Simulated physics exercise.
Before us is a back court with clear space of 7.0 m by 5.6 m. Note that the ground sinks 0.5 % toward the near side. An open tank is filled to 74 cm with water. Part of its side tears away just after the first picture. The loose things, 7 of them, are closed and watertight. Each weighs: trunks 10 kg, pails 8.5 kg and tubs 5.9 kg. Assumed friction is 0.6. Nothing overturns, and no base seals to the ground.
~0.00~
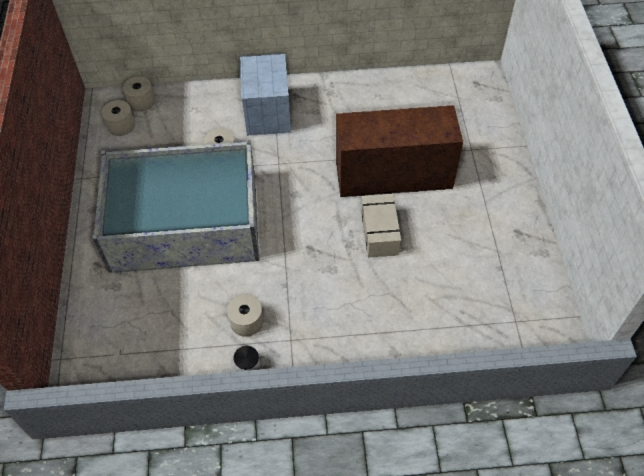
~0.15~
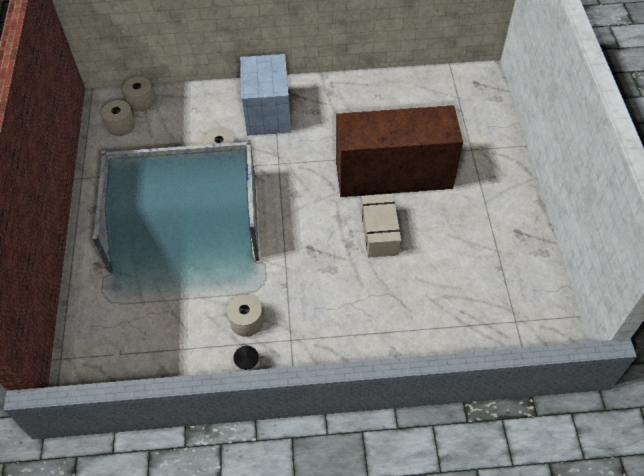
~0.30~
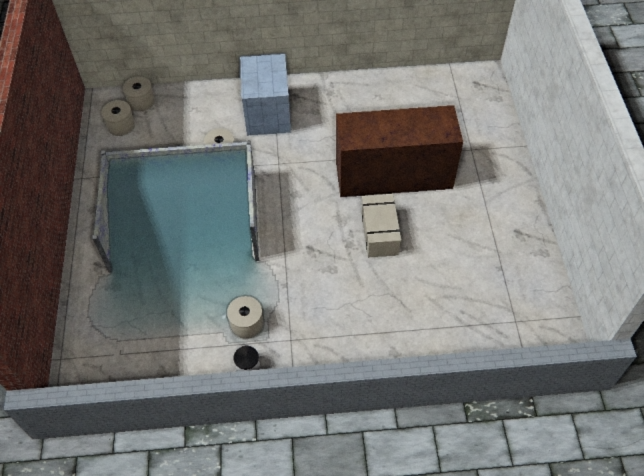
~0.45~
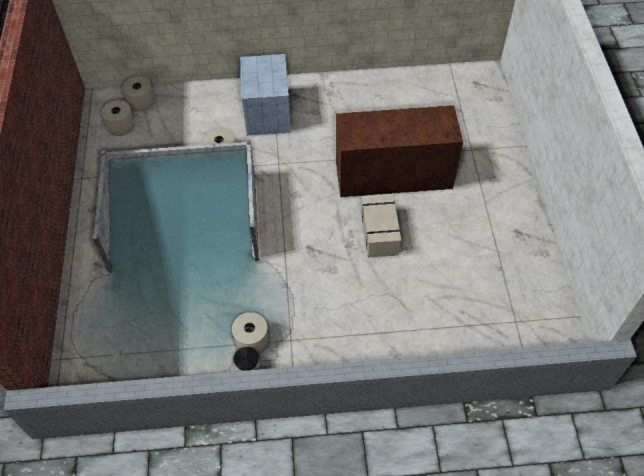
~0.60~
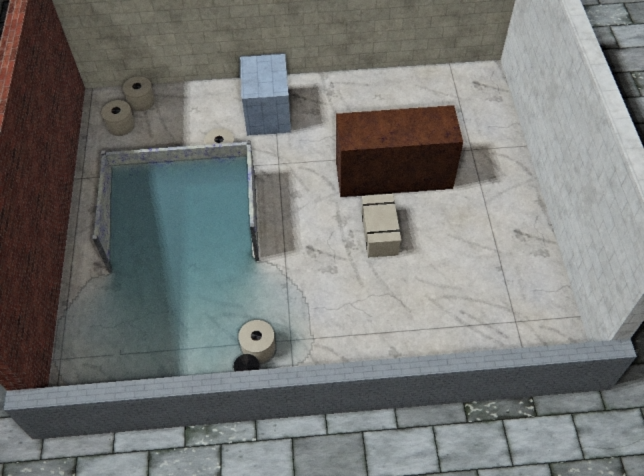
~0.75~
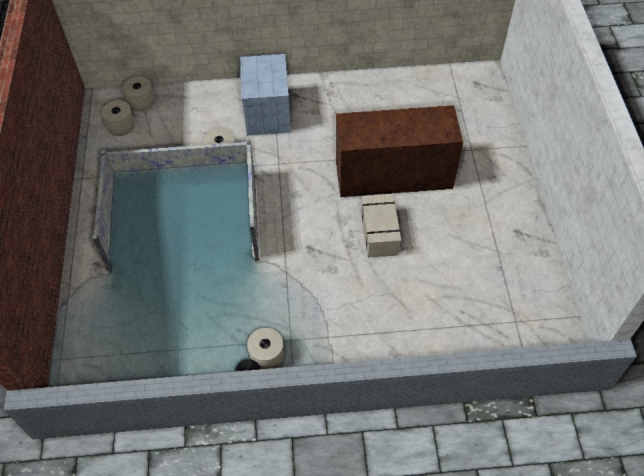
Water pours out through the open near side of a rectangular tank at the left of a walled court, seen from above by a still camera. Pale round tubs, a light blue block, a rust-brown block and a small beige object stand on the marbled floor. The water spreads toward the near wall, pushing the nearest tub toward it and rightward, while a dark pail shifts slightly.
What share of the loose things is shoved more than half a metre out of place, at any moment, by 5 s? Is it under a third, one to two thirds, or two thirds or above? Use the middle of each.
It is two thirds or above.
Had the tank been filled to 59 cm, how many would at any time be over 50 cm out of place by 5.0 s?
4.
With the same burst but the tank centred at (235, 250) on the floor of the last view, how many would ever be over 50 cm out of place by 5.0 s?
4.
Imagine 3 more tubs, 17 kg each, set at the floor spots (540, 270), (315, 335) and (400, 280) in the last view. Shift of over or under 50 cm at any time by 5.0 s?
Reading them off in order: Clears the mark, clears the mark, clears the mark.
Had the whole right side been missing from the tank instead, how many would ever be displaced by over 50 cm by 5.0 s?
The answer then is 1.
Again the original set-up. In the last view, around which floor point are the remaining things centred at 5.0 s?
At about (340, 153).
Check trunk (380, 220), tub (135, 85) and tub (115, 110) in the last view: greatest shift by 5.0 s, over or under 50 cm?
One by one: Above the line; above the line; above the line.
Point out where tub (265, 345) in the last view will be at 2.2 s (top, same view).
(512, 279) or thereabouts.
After 1.1 s 1 of 7 are over 50 cm from their spots; 2 afloat.
After 2.2 s 2 of 7 are over 50 cm from their spots; 0 afloat.
After 3.5 s 2 of 7 are over 50 cm from their spots; 0 afloat.
After 5.0 s 5 of 7 are over 50 cm from their spots, and 5 have been at some point; 3 afloat.
